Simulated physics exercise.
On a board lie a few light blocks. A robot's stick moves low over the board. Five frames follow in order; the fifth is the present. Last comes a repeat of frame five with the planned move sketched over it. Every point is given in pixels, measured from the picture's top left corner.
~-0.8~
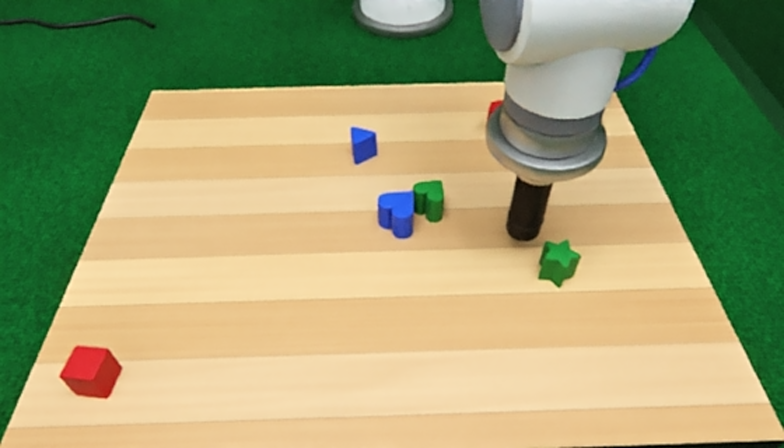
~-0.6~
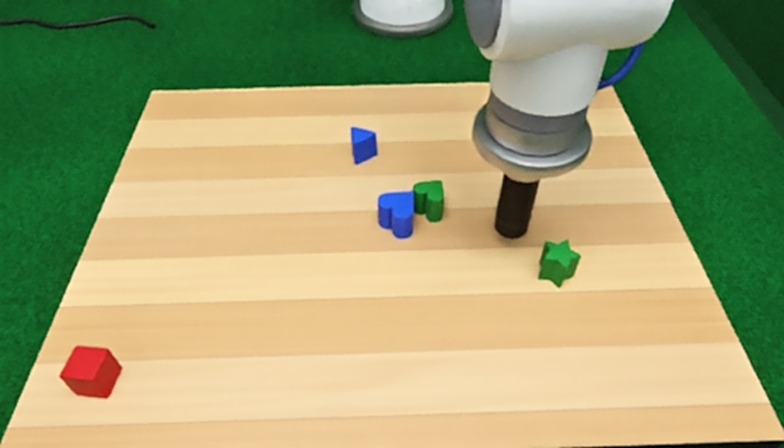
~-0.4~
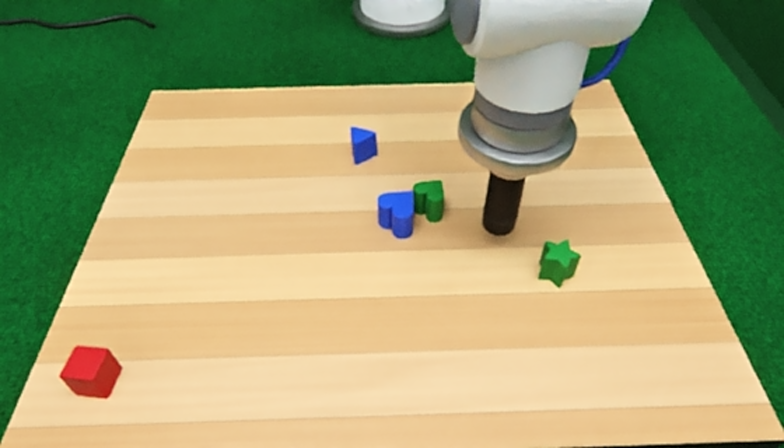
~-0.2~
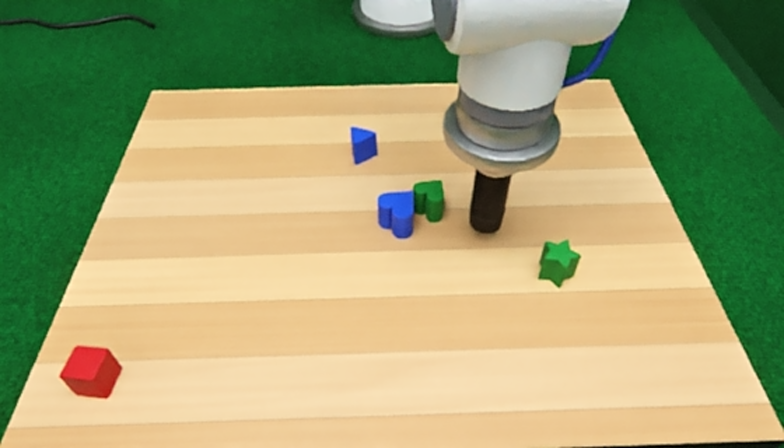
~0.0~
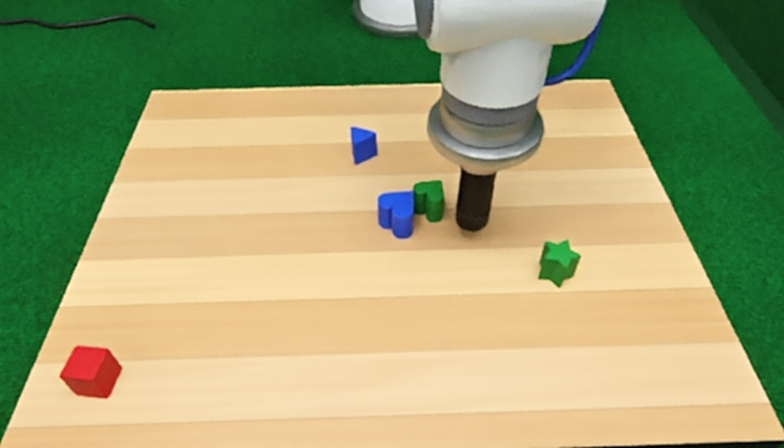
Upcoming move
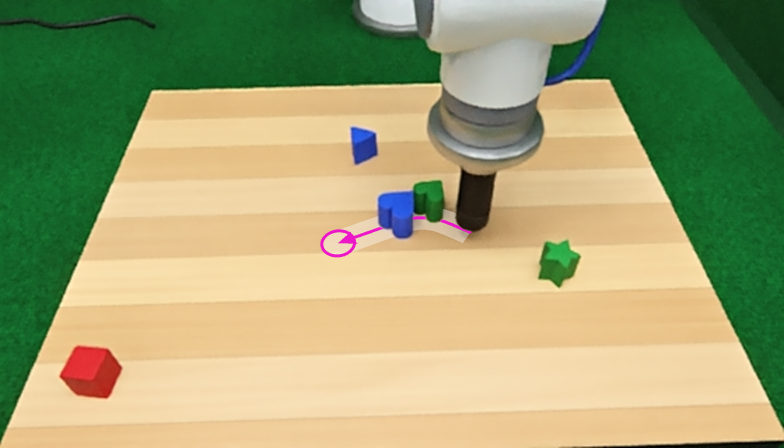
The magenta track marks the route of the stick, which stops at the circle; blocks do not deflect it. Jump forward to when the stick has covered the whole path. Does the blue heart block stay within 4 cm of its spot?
I believe not.
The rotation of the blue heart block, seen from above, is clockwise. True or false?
That is false.
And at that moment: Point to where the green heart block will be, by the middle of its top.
Near (403, 176).
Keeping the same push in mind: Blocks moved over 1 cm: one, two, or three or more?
It should be two, as far as I can tell.
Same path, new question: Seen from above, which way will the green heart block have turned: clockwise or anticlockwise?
Viewed from the top, it goes clockwise.
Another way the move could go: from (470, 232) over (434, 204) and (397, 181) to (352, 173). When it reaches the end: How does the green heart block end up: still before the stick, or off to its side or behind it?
My guess is it keeps its place ahead of the stick.
Drawn move, from (470, 232) via (426, 218) and (382, 228), ending at (338, 243).
The first path, step by step. One third of the way, stick (427, 206); green heart block (410, 177), turned 35° clockwise.
Two thirds of the way, stick (381, 216); blue heart block (352, 217), turned 30° anticlockwise; green heart block (403, 176), turned 70° clockwise.
At the end, stick (337, 231); blue heart block (306, 235), turned 35° anticlockwise; green heart block (403, 176), turned 70° clockwise; green star still.
